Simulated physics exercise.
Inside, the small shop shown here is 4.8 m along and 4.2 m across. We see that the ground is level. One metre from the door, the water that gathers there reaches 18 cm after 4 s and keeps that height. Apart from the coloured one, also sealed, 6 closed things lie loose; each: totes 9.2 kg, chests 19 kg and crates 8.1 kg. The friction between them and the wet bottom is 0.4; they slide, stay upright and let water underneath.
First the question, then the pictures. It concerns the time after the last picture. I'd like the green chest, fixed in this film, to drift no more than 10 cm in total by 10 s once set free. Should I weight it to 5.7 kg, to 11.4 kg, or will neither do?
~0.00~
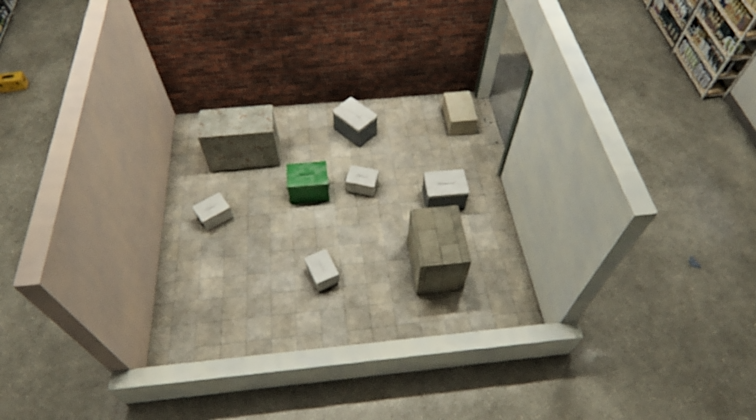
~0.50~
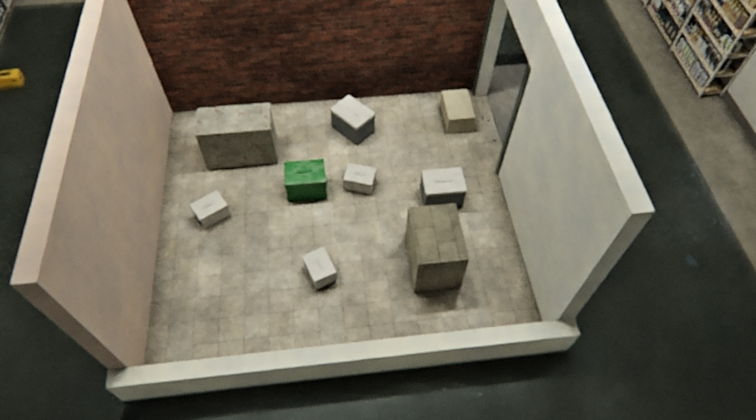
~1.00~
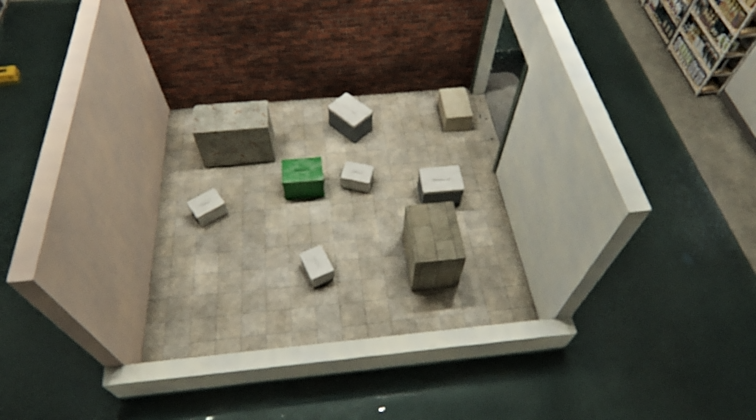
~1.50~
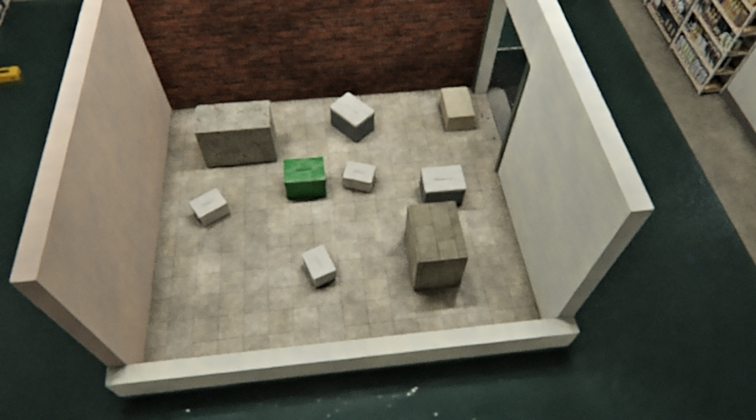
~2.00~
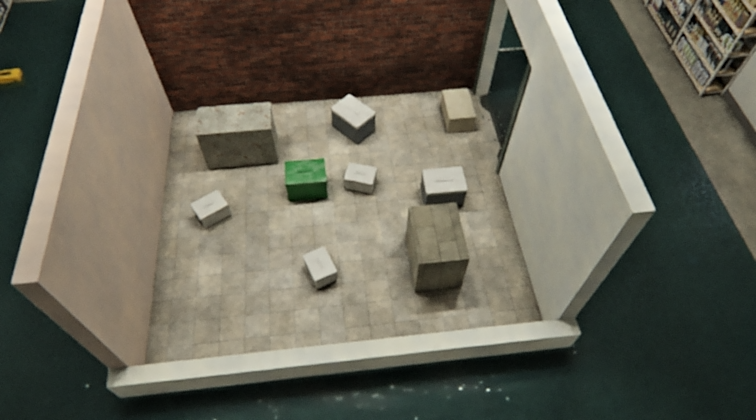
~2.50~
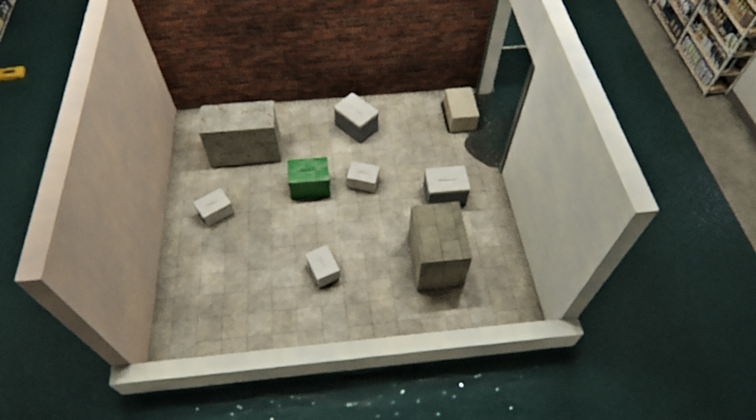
Neither will do.
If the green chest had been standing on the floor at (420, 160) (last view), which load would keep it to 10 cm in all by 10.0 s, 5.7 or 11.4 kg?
Neither holds.
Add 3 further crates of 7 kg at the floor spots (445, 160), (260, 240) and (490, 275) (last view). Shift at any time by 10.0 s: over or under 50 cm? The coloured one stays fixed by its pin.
Order as asked: Goes beyond / goes beyond / stays within.
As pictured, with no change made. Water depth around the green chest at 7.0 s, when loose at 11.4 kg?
About 4 cm.
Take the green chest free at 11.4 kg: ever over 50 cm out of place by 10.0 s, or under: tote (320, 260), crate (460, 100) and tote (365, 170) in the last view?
Respectively: Not exceeded, exceeded, exceeded.
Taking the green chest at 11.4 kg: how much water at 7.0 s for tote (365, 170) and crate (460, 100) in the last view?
4 and 6 cm.
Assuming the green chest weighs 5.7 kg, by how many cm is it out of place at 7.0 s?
It would be some 120 cm from its spot.
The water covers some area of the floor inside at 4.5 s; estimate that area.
Roughly 4.0 m2 of it is wet.
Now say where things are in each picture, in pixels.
The first picture shows the green chest at (307, 174), on the bottom; water covers 0.0 m2; 0 of 7 have shifted.
The second picture shows the green chest at (305, 172) rests on the ground; 0.0 m2 under water; 0 of 7 have shifted.
The third picture shows the green chest at (302, 170) rests on the ground; water covers 0.0 m2; 0 of 7 have shifted.
The fourth picture shows the green chest at (304, 169), on the bottom; 0.0 m2 under water; 0 of 7 have shifted.
The fifth picture shows the green chest at (305, 171) rests on the ground; 0.0 m2 under water; 0 of 7 have shifted.
The sixth picture shows the green chest at (308, 170) rests on the ground; 0.3 m2 under water; 0 of 7 have shifted.
After 3.5 s the green chest would be 0 cm from its start with 5.7 kg and 0 cm from its start with 11.4 kg; 0 cm of water round it then.
After 4.5 s the green chest would be 0 cm from its start with 5.7 kg and 0 cm from its start with 11.4 kg; 0 cm of water round it then.
After 7.0 s the green chest would be 112 cm from its start with 5.7 kg and 75 cm from its start with 11.4 kg; 4 cm of water round it then.
After 10.0 s the green chest would be 257 cm from its start with 5.7 kg and 246 cm from its start with 11.4 kg; 9 cm of water round it then.
